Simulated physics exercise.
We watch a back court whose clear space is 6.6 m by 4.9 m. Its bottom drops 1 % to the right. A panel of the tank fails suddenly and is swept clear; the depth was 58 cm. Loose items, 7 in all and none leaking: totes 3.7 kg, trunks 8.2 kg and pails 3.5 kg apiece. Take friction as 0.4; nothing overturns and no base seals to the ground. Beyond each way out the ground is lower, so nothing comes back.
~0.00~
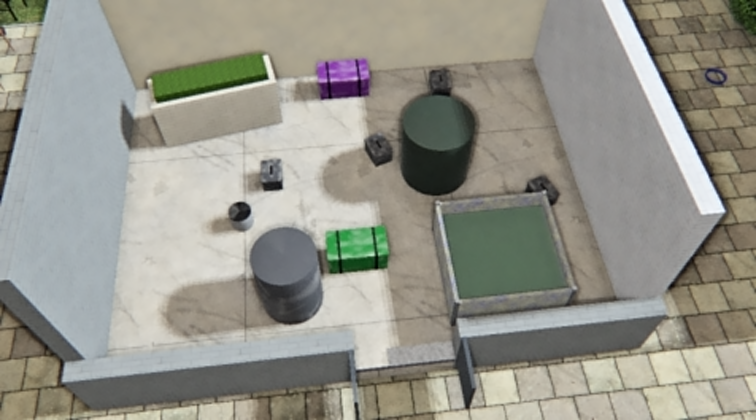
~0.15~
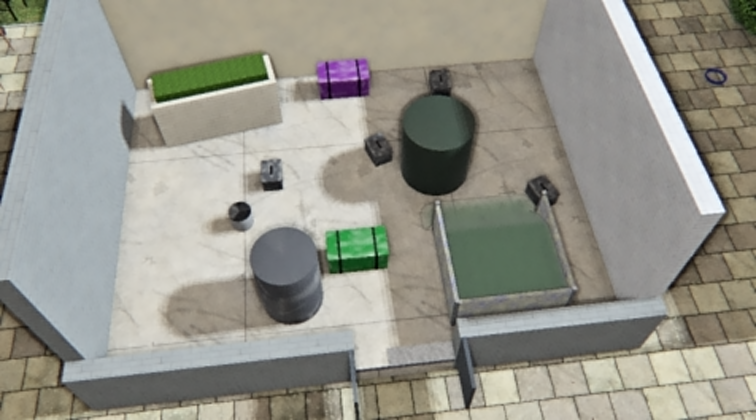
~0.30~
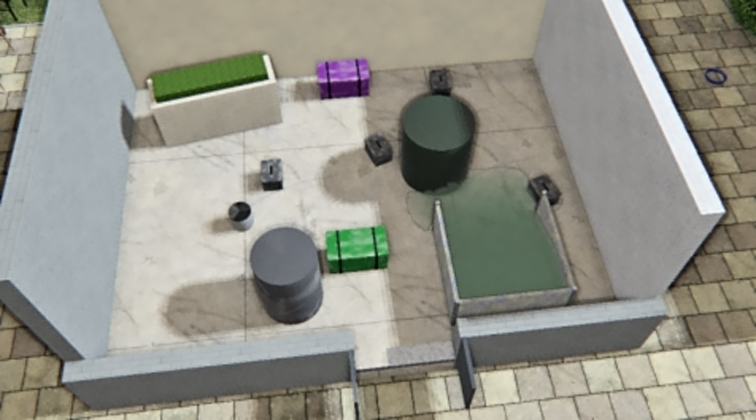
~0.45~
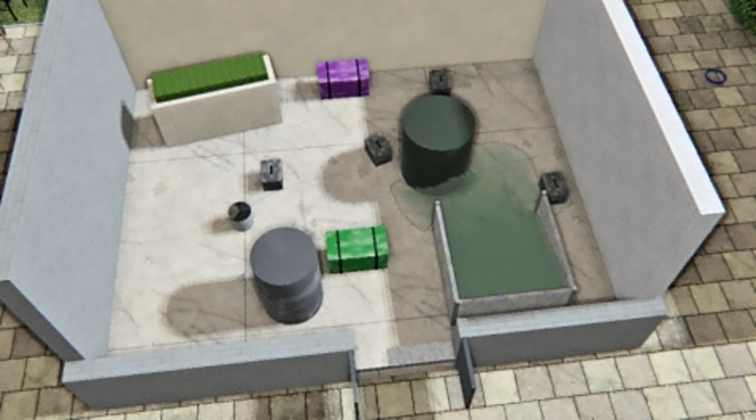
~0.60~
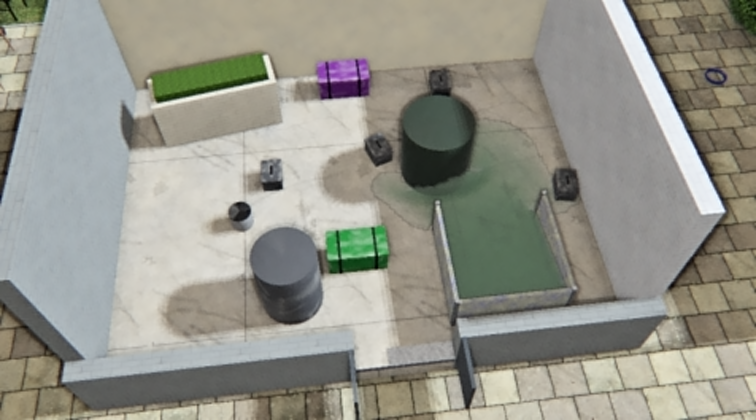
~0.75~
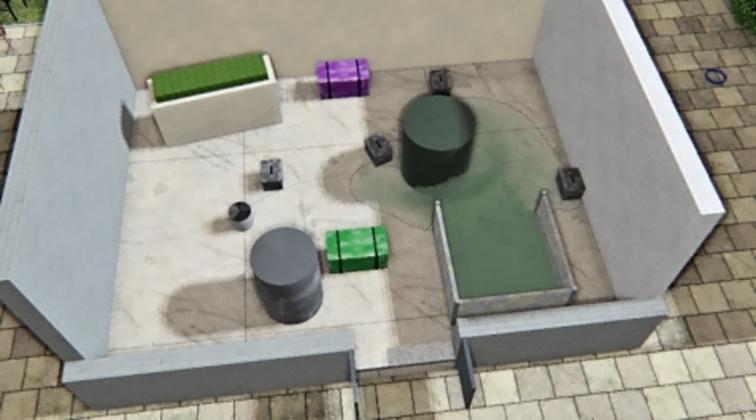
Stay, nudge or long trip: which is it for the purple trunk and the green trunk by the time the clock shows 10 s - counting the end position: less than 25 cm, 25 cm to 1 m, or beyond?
Purple trunk gets carried off, green trunk slides a little.
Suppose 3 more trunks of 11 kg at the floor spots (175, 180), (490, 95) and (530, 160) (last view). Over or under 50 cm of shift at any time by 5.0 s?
In that order: Under, more, over.
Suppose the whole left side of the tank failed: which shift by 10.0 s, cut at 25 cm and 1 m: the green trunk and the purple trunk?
Then the green trunk ends far away, the purple trunk ends far away.
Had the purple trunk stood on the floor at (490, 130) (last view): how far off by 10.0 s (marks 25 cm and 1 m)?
It travels far.
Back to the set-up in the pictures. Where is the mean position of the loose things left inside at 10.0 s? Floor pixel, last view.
At about (334, 258).
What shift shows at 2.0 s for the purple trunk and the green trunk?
Roughly 0 and 10 cm by then.
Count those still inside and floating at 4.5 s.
4 of them.
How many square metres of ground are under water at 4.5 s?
Roughly 25 m2.
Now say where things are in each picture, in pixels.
The purple trunk at (343, 71), on the bottom; the green trunk at (356, 243), on the bottom; water covers 2.0 m2; 0 of 7 have shifted, in the first frame.
The purple trunk at (343, 71), on the bottom; the green trunk at (356, 243), on the bottom; water covers 2.7 m2; 0 of 7 have shifted, in the second frame.
The purple trunk at (343, 71) rests on the ground; the green trunk at (356, 243) rests on the ground; water covers 3.4 m2; 0 of 7 have shifted, in the third frame.
The purple trunk at (343, 71) rests on the ground; the green trunk at (356, 243) rests on the ground; 4.1 m2 under water; 1 of 7 have shifted, in the fourth frame.
The purple trunk at (343, 71) rests on the ground; the green trunk at (356, 243), on the bottom; 4.9 m2 under water; 1 of 7 have shifted, in the fifth frame.
The purple trunk at (343, 71), on the bottom; the green trunk at (356, 243) rests on the ground; water covers 6.1 m2; 1 of 7 have shifted, in the sixth frame.
After 2.0 s the purple trunk is near (343, 71), 0.0 m from its start, aground; the green trunk is near (357, 249), 0.1 m from its start, aground; 0 of 7 are out; 1 afloat.
After 4.5 s the purple trunk is near (304, 94), 0.8 m from its start, afloat; the green trunk is near (357, 264), 0.3 m from its start, aground; 0 of 7 are out; 4 afloat.
After 7.0 s the purple trunk is near (307, 118), 1.1 m from its start, afloat; the green trunk is near (362, 271), 0.4 m from its start, aground; 0 of 7 are out; 6 afloat.
After 10.0 s the purple trunk is near (298, 207), 2.7 m from its start, afloat; the green trunk is near (366, 274), 0.5 m from its start, aground; 0 of 7 are out; 6 afloat.
